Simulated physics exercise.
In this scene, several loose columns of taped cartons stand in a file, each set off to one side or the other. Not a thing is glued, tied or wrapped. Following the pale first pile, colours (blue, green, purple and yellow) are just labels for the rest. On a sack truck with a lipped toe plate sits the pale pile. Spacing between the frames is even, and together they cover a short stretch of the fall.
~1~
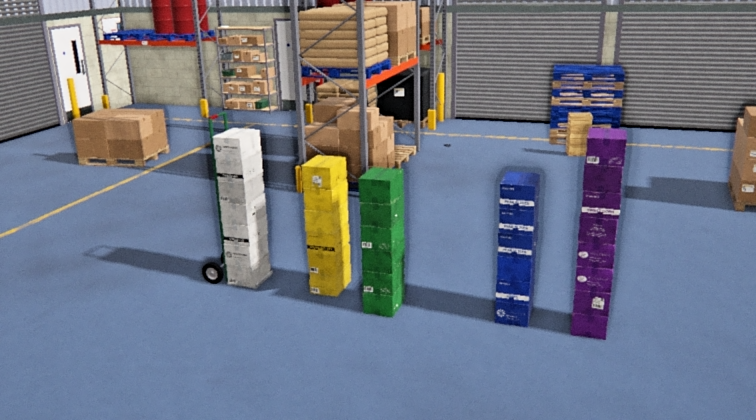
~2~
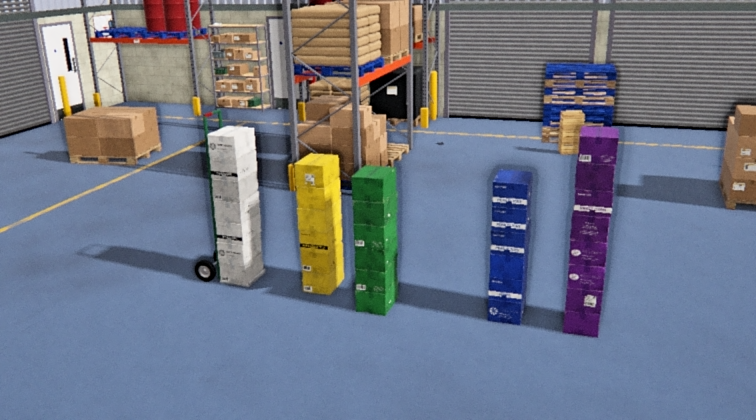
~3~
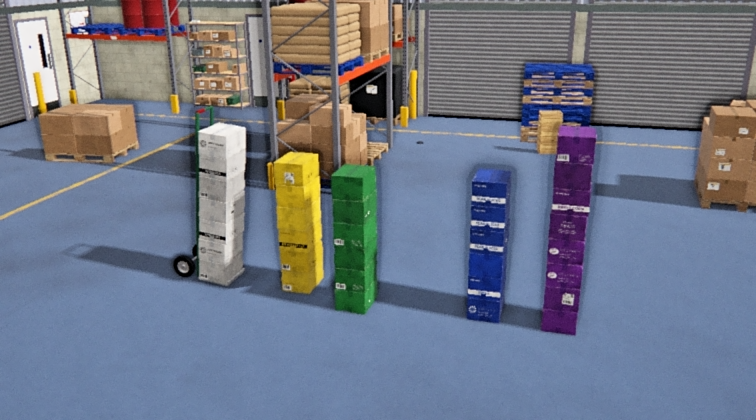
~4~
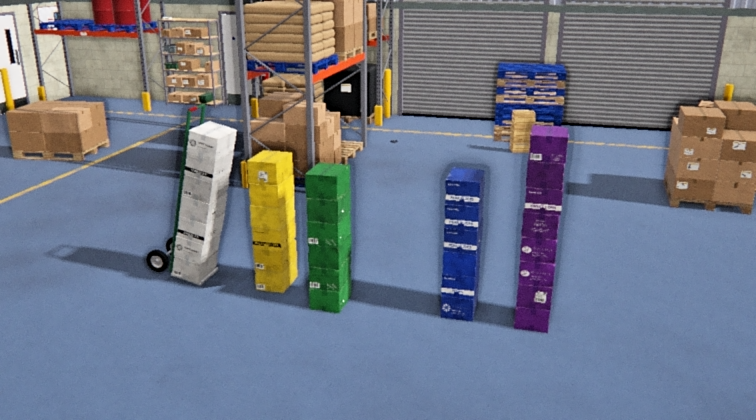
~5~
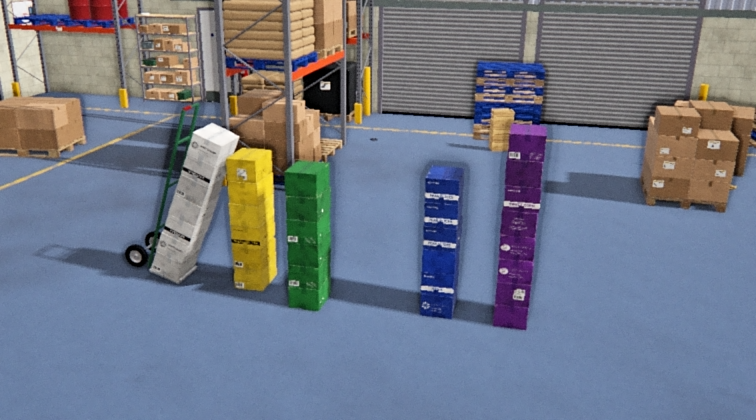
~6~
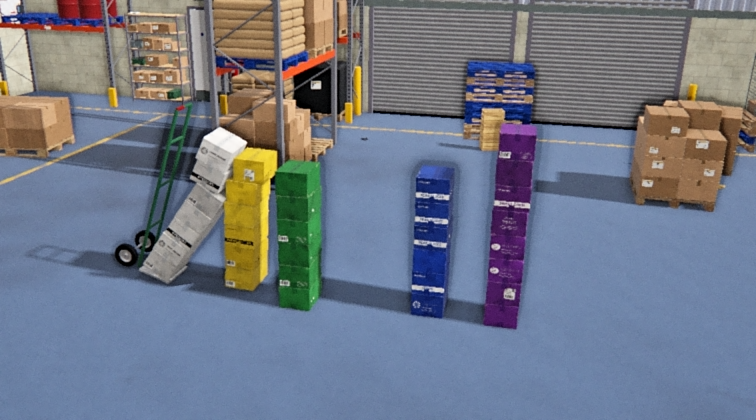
In a warehouse, a stack of white cartons on a green hand truck leans right, slightly then clearly, until it meets the yellow stack, which tilts barely, while the green, blue and purple stacks stay upright.
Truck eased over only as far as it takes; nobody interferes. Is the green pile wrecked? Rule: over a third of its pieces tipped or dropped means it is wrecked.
Yes.
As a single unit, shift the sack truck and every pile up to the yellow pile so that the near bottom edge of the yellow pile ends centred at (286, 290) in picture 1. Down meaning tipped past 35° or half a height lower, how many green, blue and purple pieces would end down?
By my count it's green 5, blue 0, purple 0.
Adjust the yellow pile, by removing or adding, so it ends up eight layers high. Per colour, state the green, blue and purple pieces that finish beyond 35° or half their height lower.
Green 6, blue 6, purple 8.
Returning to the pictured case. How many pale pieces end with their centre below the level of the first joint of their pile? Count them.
Counting them up gives 2.
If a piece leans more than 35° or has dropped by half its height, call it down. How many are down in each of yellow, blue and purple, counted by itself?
Final tally of down pieces: Yellow = 5; blue = 0; purple = 0.
Soon after the last picture, 7 of the pale pile down; none of the 6 green cartons down (0 of 26 in all colours); top green carton leaning a little; top yellow carton leaning clearly, a little lower.
A little later, 7 of the pale pile down; 6 of the 6 green cartons down (11 of 26 in all colours); top green carton leaning well over, some two heights lower; top yellow carton leaning steeply, some four heights lower.
At rest, 7 of the pale pile down; 6 of the 6 green cartons down (11 of 26 in all colours); top green carton upside down; top yellow carton on its side. As the last picture would show them, middles, top green carton near (499, 365), top yellow carton near (423, 262).
